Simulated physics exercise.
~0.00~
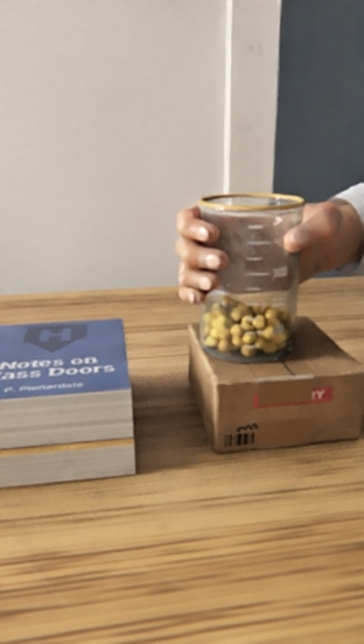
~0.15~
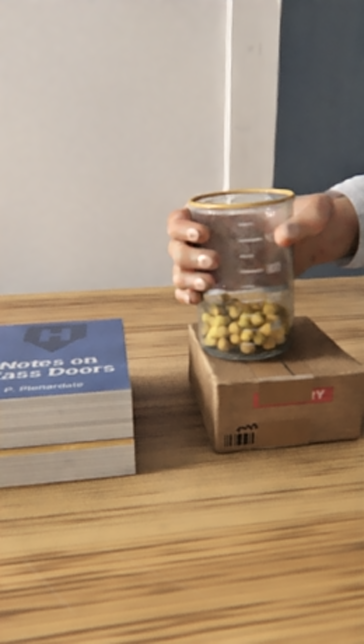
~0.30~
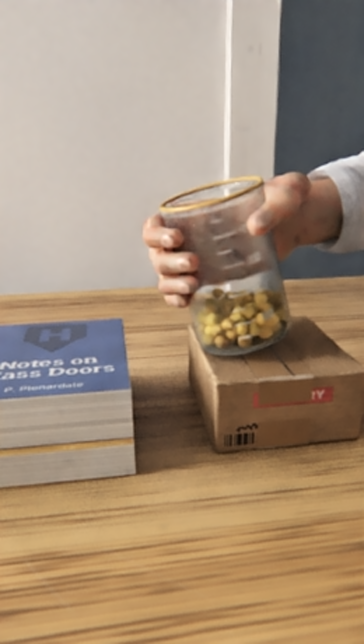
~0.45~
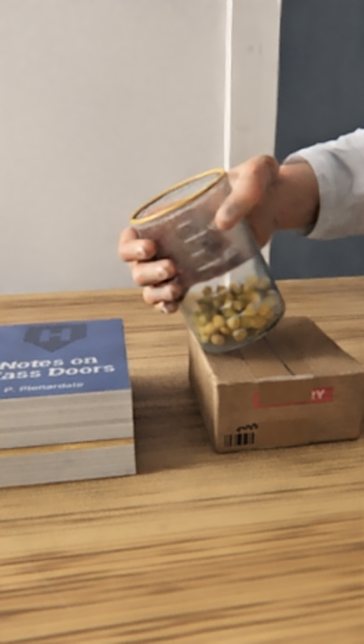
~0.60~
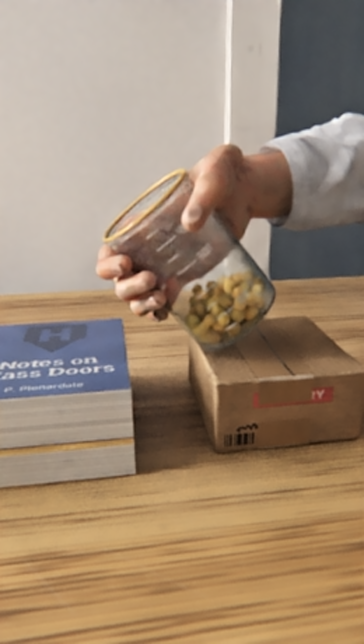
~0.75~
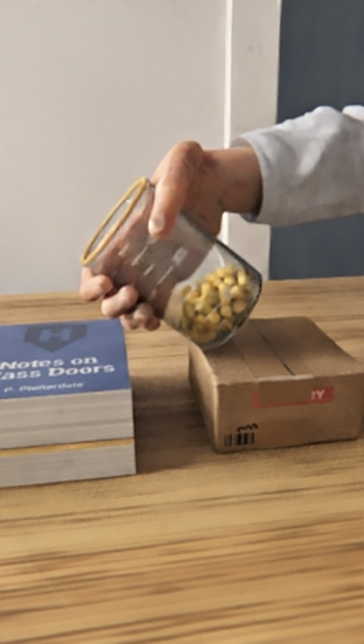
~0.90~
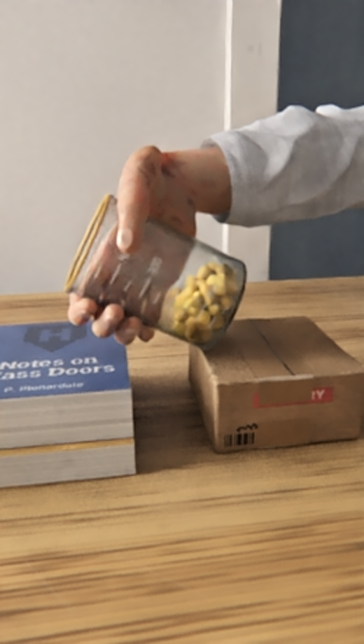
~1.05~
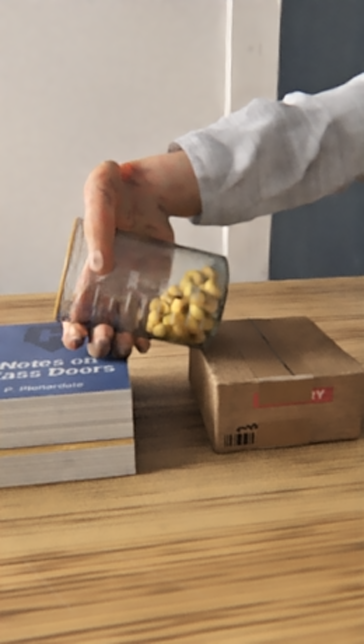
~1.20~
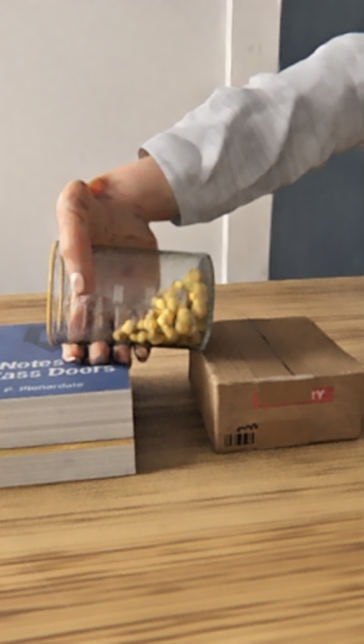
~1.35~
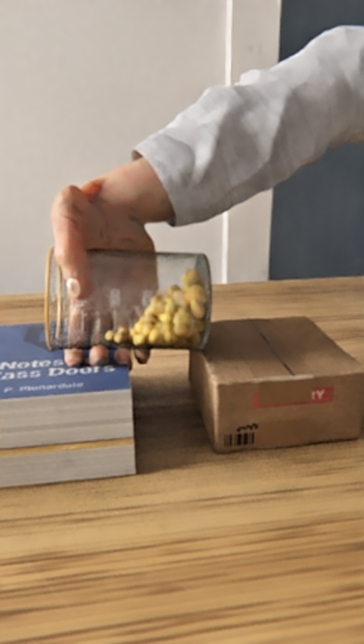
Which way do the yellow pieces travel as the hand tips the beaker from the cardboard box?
The yellow pieces move to the left, carried inside the beaker as the hand tips it over towards the books.
